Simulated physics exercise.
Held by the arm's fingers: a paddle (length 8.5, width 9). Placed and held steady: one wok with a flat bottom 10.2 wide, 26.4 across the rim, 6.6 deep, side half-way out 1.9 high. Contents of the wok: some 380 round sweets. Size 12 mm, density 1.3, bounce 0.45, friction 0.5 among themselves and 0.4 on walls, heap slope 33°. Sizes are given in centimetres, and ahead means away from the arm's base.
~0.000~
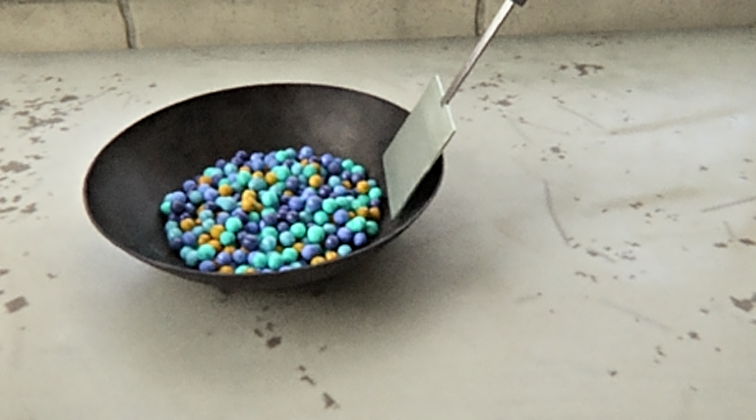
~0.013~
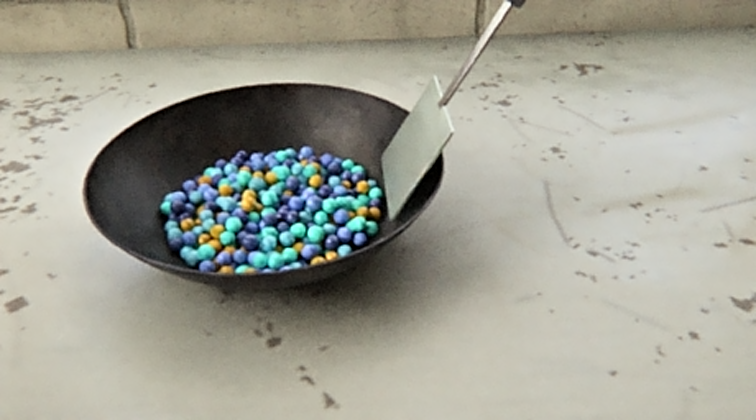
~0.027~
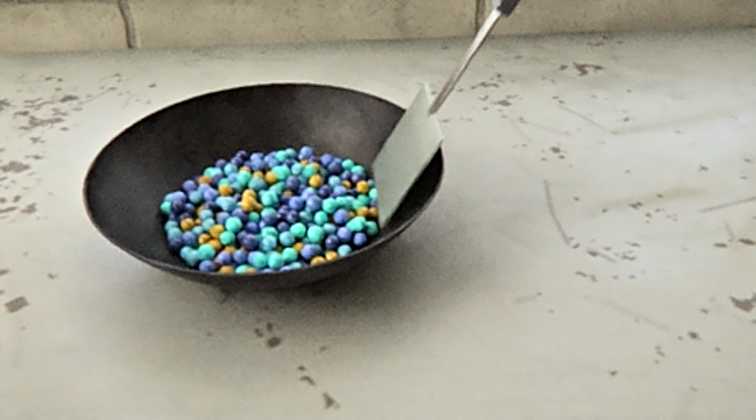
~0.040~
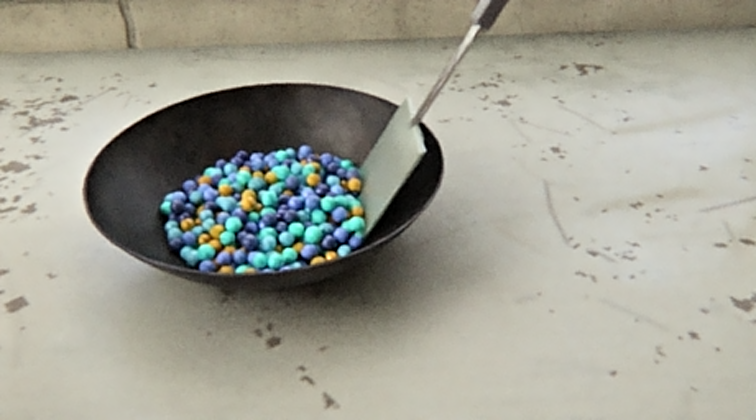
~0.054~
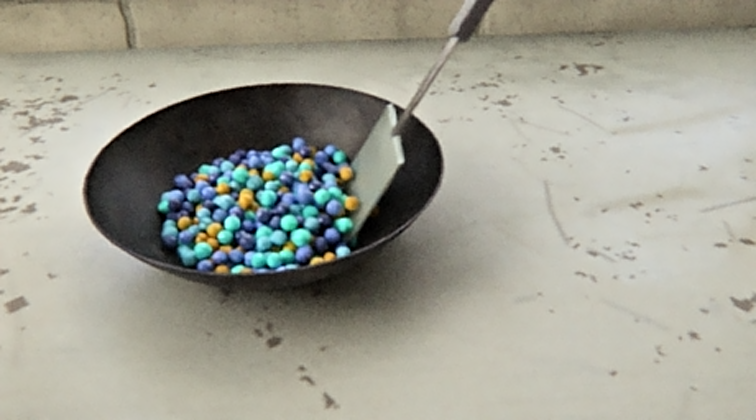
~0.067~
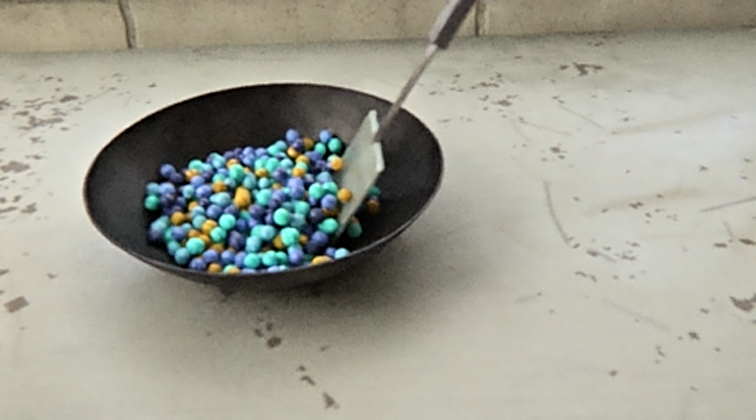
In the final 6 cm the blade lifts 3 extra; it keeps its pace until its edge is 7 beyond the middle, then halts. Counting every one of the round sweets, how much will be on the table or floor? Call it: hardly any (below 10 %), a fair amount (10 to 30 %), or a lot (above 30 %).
A lot.
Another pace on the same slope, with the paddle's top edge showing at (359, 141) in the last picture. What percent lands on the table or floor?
About 45 per cent.
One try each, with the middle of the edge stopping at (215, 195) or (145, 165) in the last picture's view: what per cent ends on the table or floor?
Close to 15 and close to 50 per cent, respectively.
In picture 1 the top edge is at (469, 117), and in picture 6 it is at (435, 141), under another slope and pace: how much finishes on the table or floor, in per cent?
Around 5 per cent finishes there.
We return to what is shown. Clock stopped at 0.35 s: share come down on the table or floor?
About 10 per cent.
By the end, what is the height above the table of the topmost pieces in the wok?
5.5 cm.
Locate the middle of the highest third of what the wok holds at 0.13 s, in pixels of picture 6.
It is centred close to (203, 183).
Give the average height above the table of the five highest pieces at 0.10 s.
Somewhere around 6 centimetres high.
After 0.10 s, sloping 60°, highest piece 7 above the table; 382 in the wok.
After 0.13 s, sloping 60°, highest piece 9 above the table; 382 in the wok.
After 0.35 s, sloping 60°, highest piece 14 above the table; 228 in the wok, 36 on the table or floor, 118 on the blade or in flight.
After 1.40 s, sloping 60°, highest piece 5 above the table; 228 in the wok, 154 on the table or floor.
In the end, 228 in the wok, 154 on the table or floor. That is 40 % on the table or floor.
